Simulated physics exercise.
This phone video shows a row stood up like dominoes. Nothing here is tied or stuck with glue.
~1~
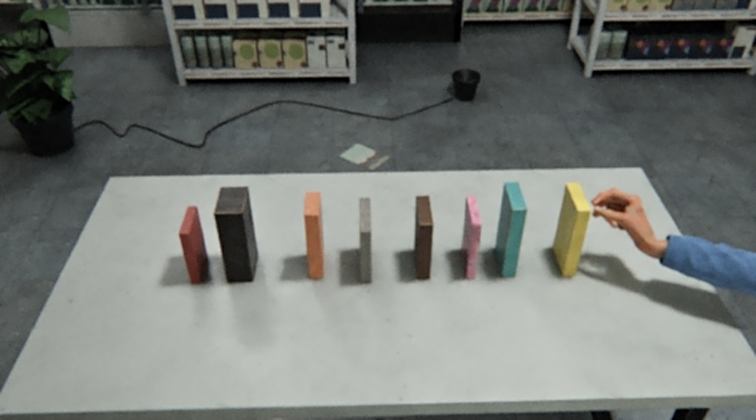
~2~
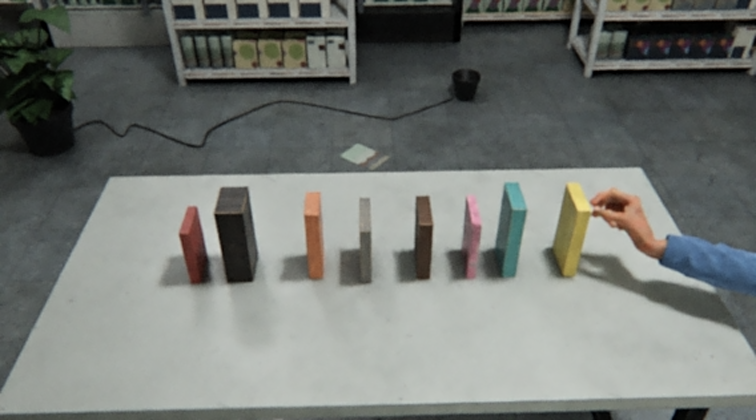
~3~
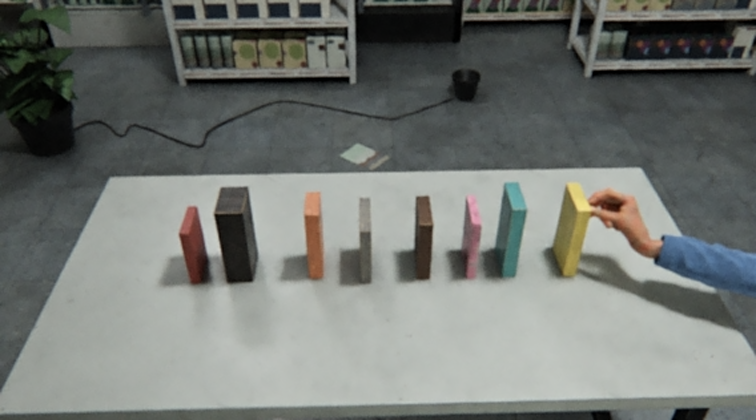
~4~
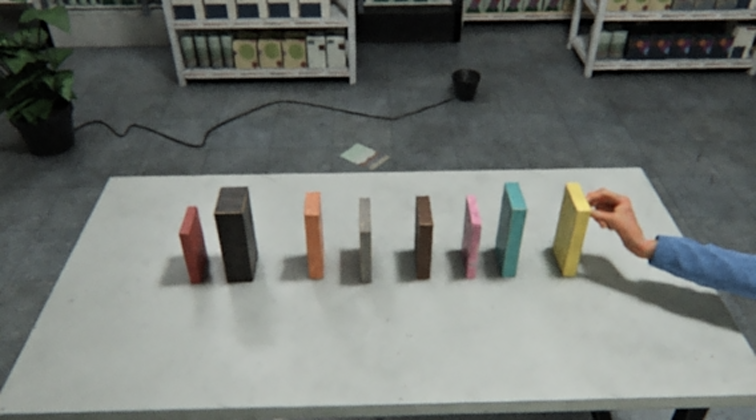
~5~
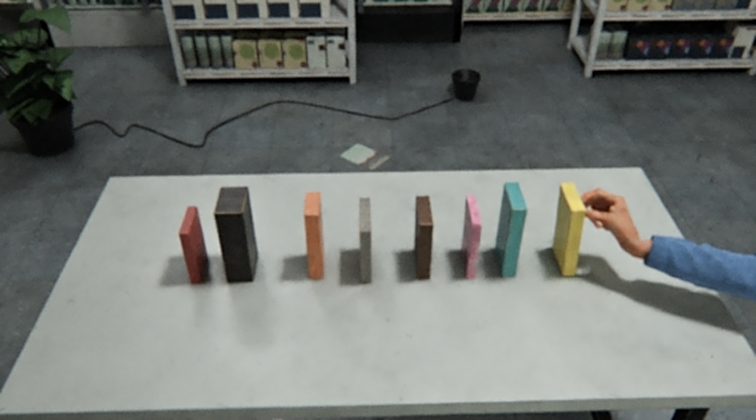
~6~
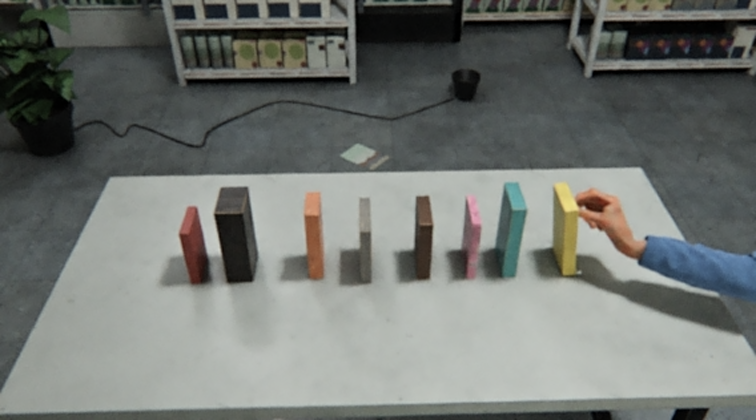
In a room with stocked shelves and a potted plant behind a pale table, eight upright blocks and boards of different colours stand in a spaced row. From the right, a hand in a blue sleeve moves slightly left to the yellow board, then pushes its top, and it leans slightly left.
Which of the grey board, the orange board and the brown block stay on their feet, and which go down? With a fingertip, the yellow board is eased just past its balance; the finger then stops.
My prediction: The grey board will fail to stay on its base, the orange board will fail to stay on its base, the brown block will fail to stay on its base.
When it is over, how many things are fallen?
In all, 8.
Then, 0.70 s past the last view, yellow board 75° over; brown block rocked 51° from its first pose near (393, 244); grey board rocked 19° from its first pose near (354, 240); turquoise board rocked 69° from its first pose.
Then, 1.10 s past the last view, yellow board 76° over; orange board rocked 67° from its first pose near (271, 251); brown block on its side near (383, 254); grey board rocked 72° from its first pose near (327, 254).
Finally, down or leaning hard on the table, pink packet, black block, grey board, orange board, brown block and turquoise board. Final places as the last picture's camera would see them, grey board near (325, 256), orange board near (264, 262).
